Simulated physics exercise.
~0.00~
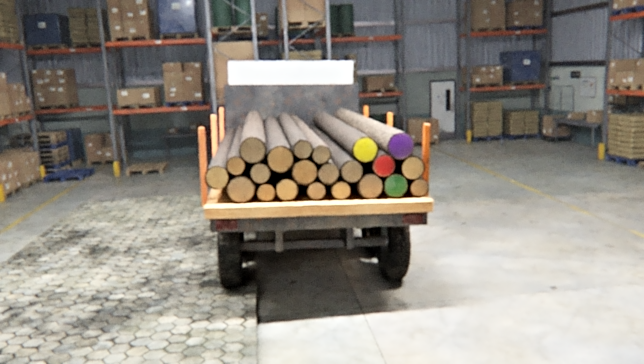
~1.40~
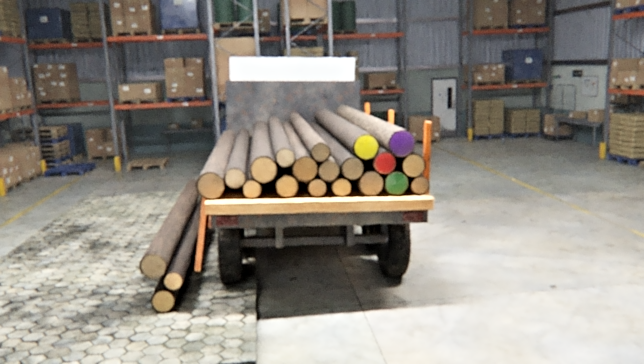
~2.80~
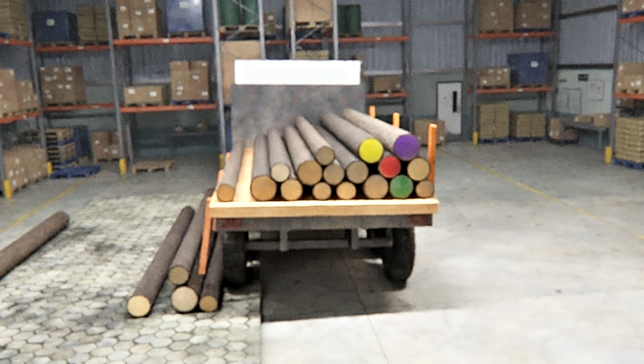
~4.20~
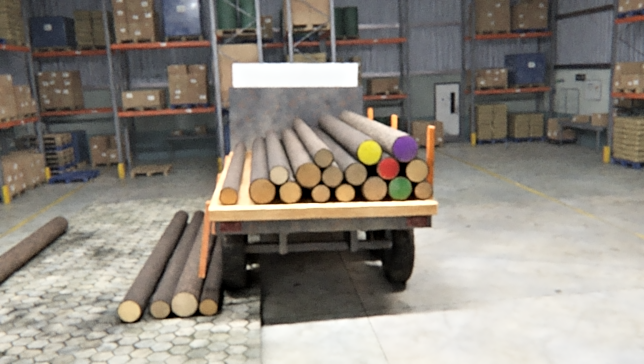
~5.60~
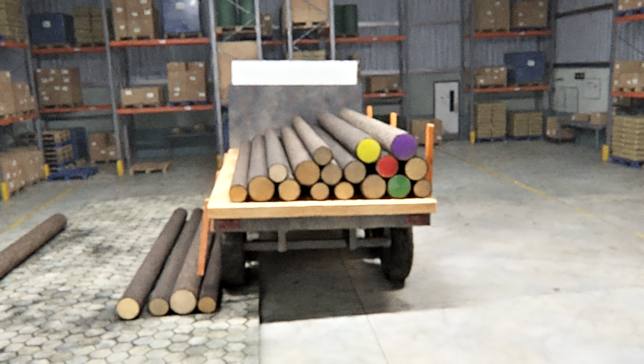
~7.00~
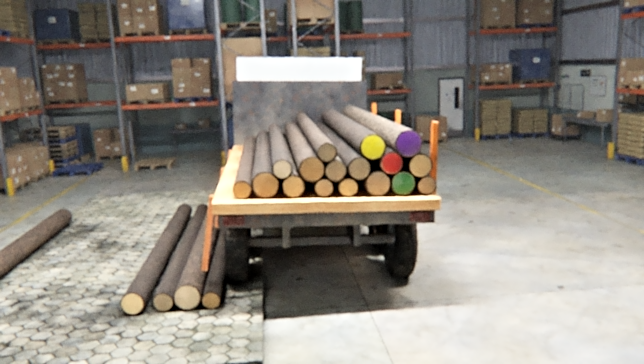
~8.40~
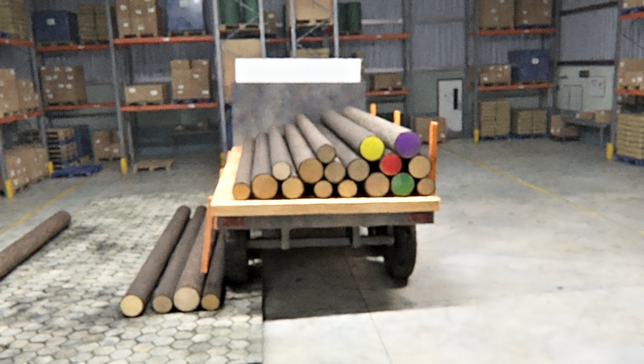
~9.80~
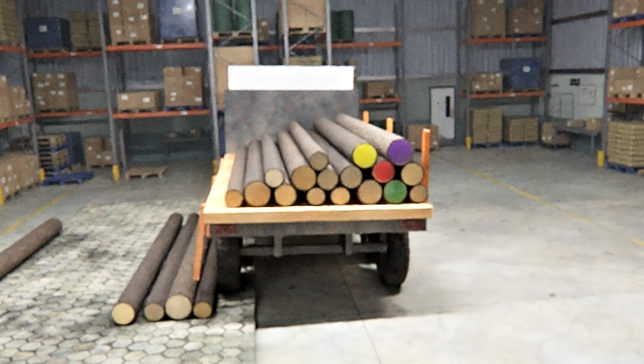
In the video, a parked flatbed truck in a warehouse holds stacked wooden poles when its left posts swing down and several poles roll off onto the paved floor, one settling farther left, while the yellow, red, green and purple-ended poles stay aboard.
